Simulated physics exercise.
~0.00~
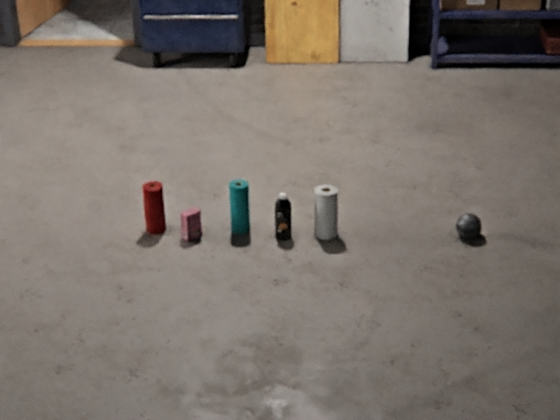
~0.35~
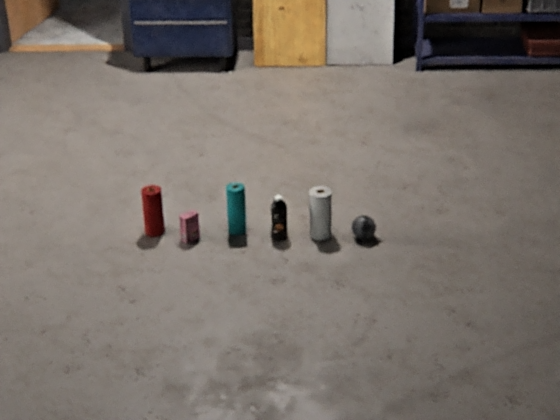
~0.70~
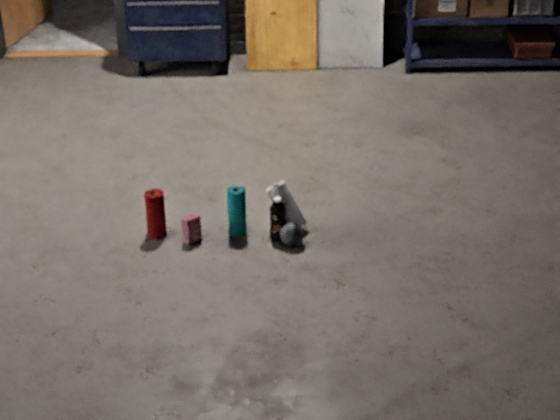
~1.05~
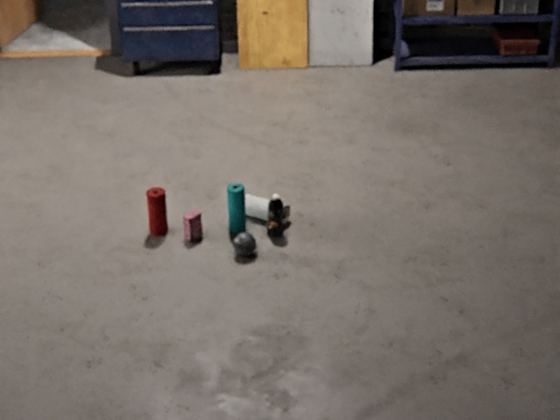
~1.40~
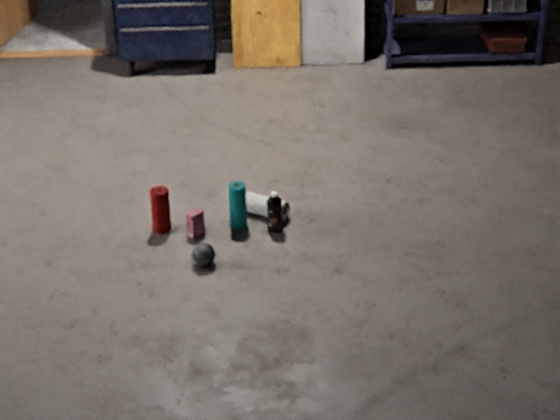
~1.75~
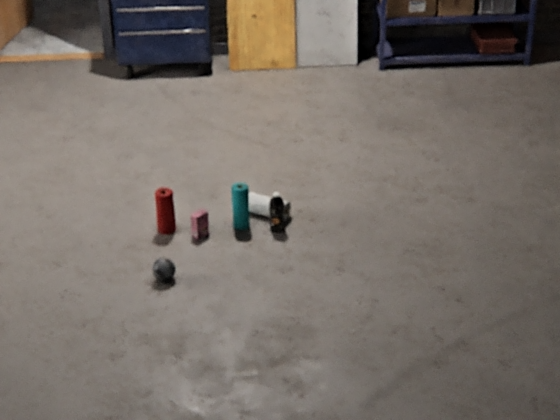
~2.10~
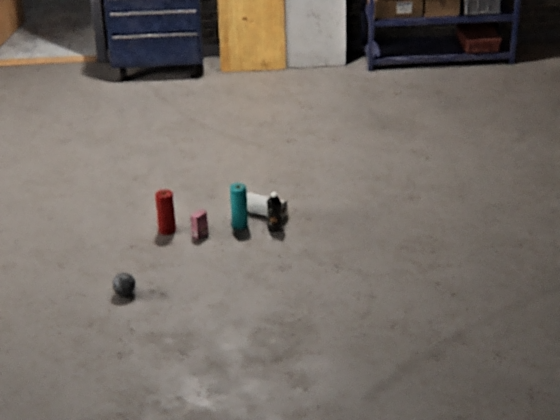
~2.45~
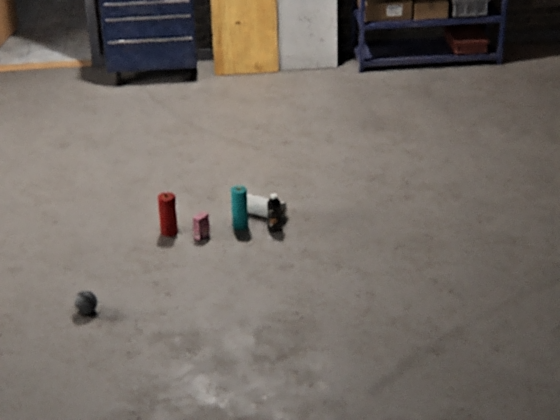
A white roll stood in a row with a red roll, a pink carton, a turquoise roll and a black bottle until a grey ball rolled in from the right and knocked it over; the ball continued left past the others, which stayed standing.
